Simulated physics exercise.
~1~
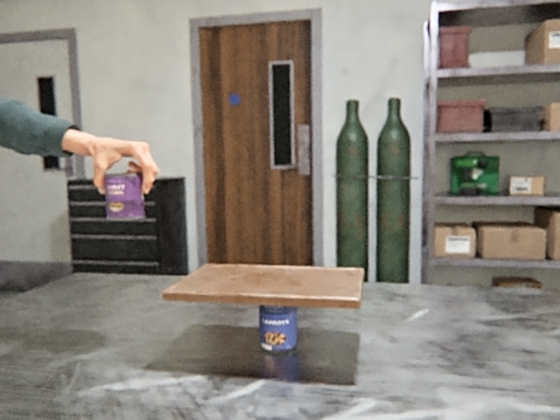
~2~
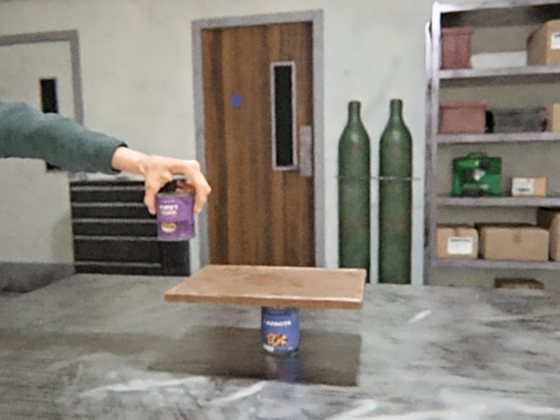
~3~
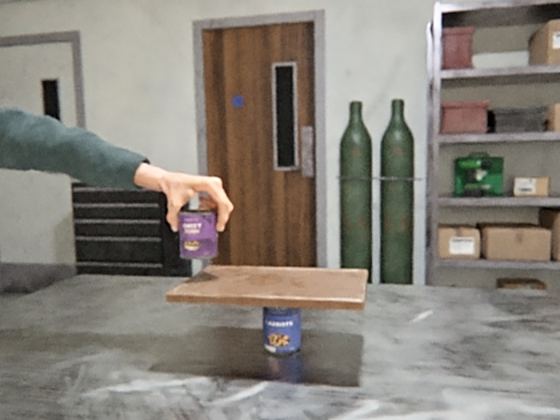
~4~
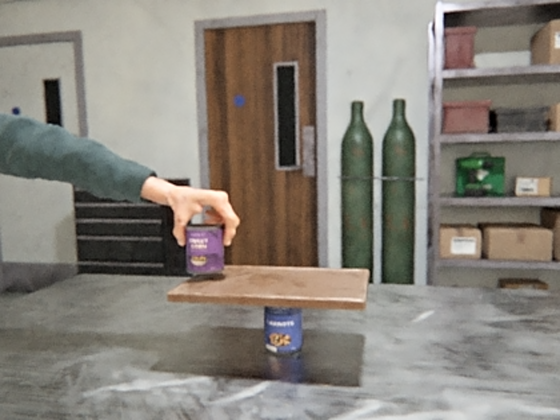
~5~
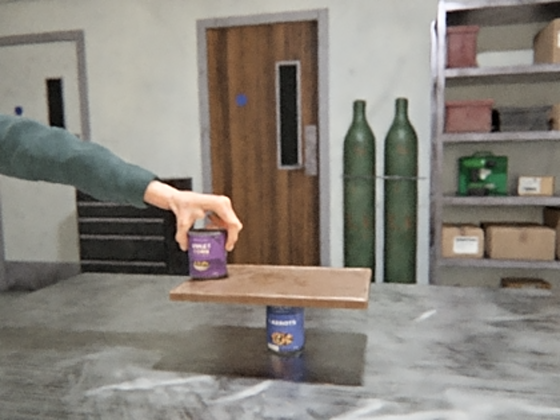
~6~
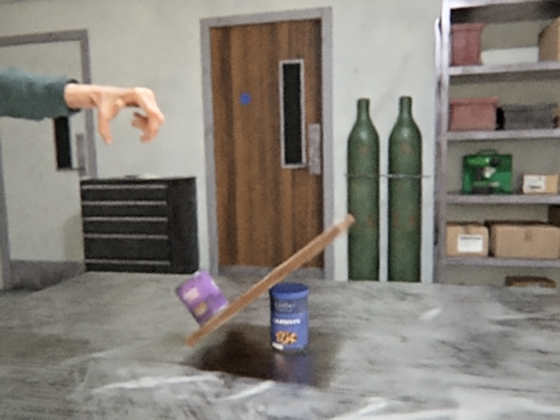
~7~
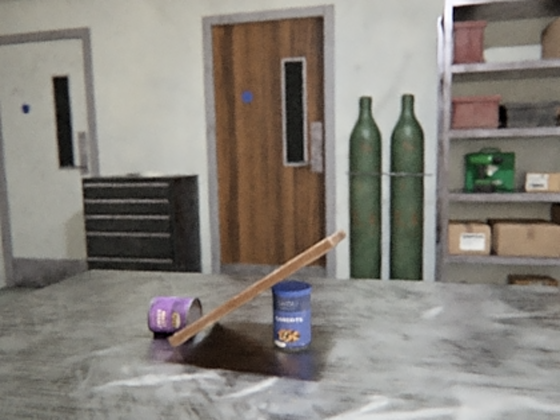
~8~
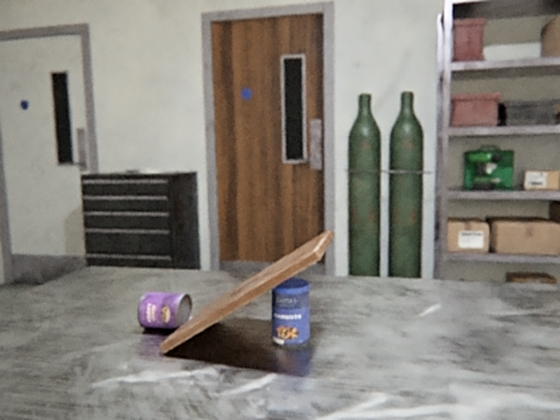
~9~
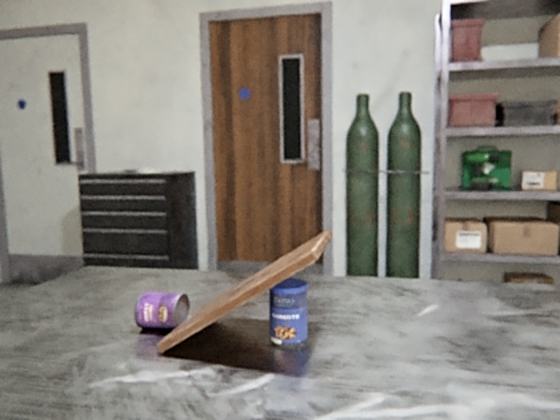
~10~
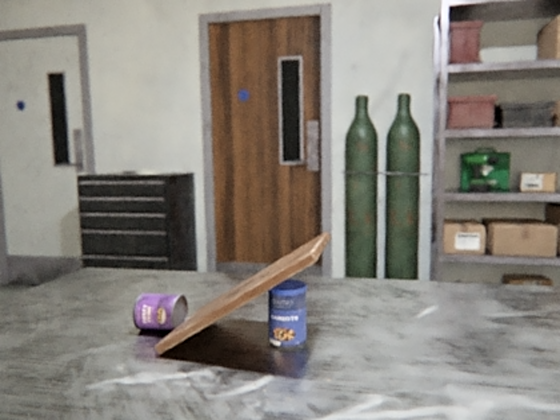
A hand in a dark green sleeve reaches from the left with a purple tin, above a grey streaked table seen from the front by a slightly swaying camera. A flat brown board lies balanced on a blue tin, with a wooden door, green cylinders and shelves behind. The hand carries the tin right and lowers it onto the board's left end. Once it lets go and withdraws, the board tips steeply left and the purple tin slides off. Finally the purple tin lies on its side at left, while the board leans against the upright blue tin.
